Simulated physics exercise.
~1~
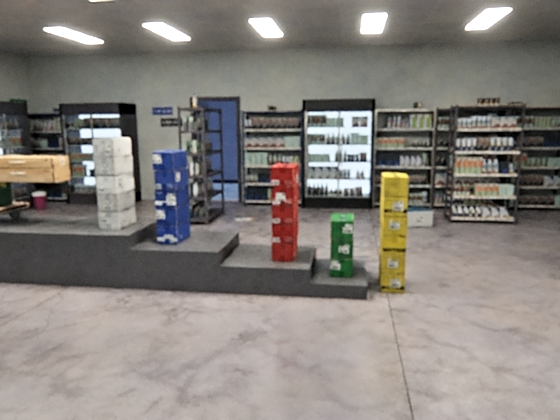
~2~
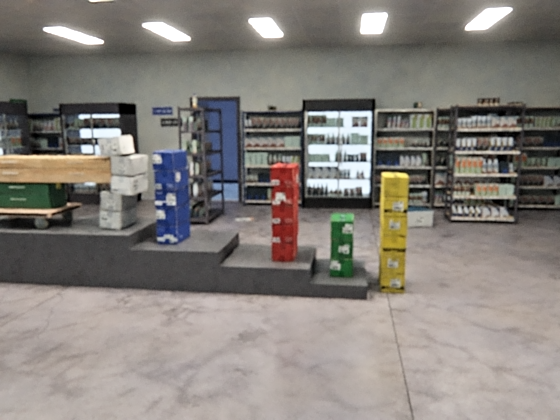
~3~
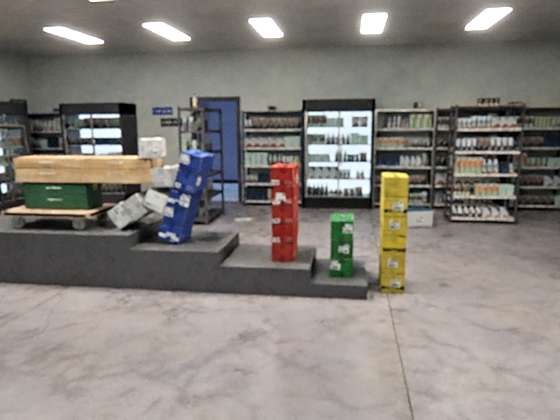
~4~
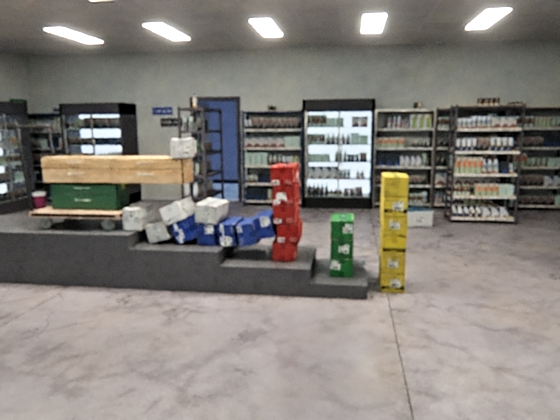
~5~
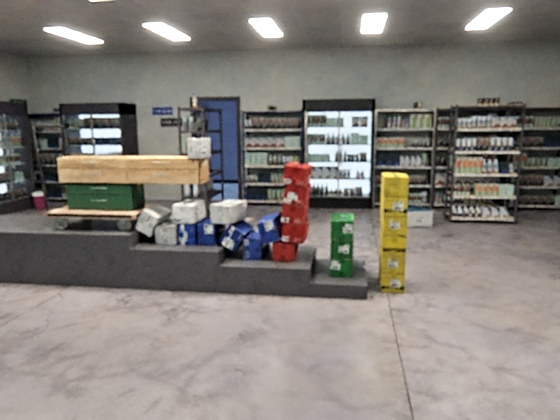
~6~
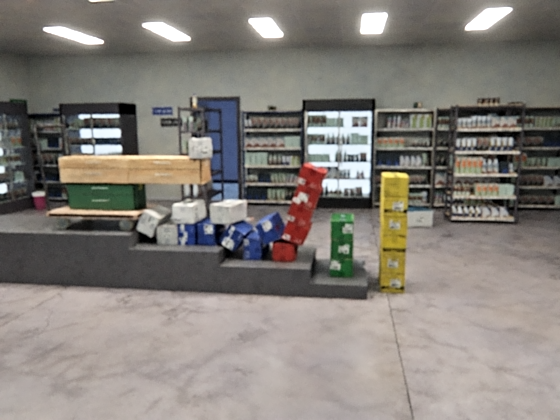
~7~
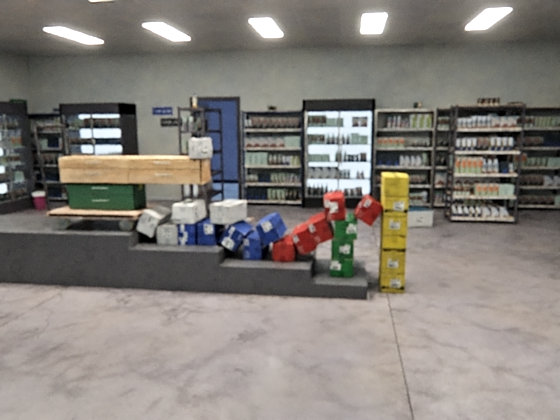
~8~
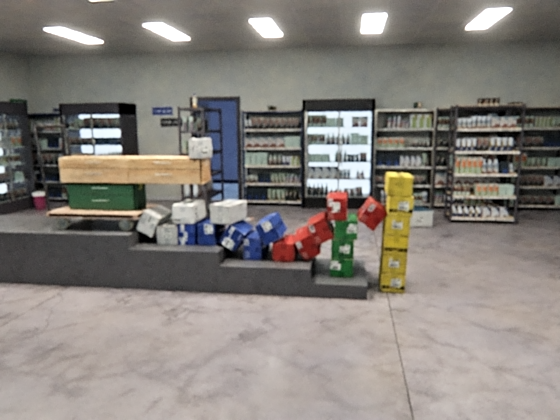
The clip opens on stacks of white, blue, red, green and yellow parcels standing on and beside descending dark steps in a shop-like room. A trolley carrying a green base and a long wooden case rolls in from the left, and the case pushes into the white stack. The white parcels topple against the blue stack, which leans right and collapses in a heap towards the red one. The trolley stops, and the red stack tips over onto the green. Green stays upright with a red parcel wedged between it and the yellow stack, which shifts slightly but remains standing.
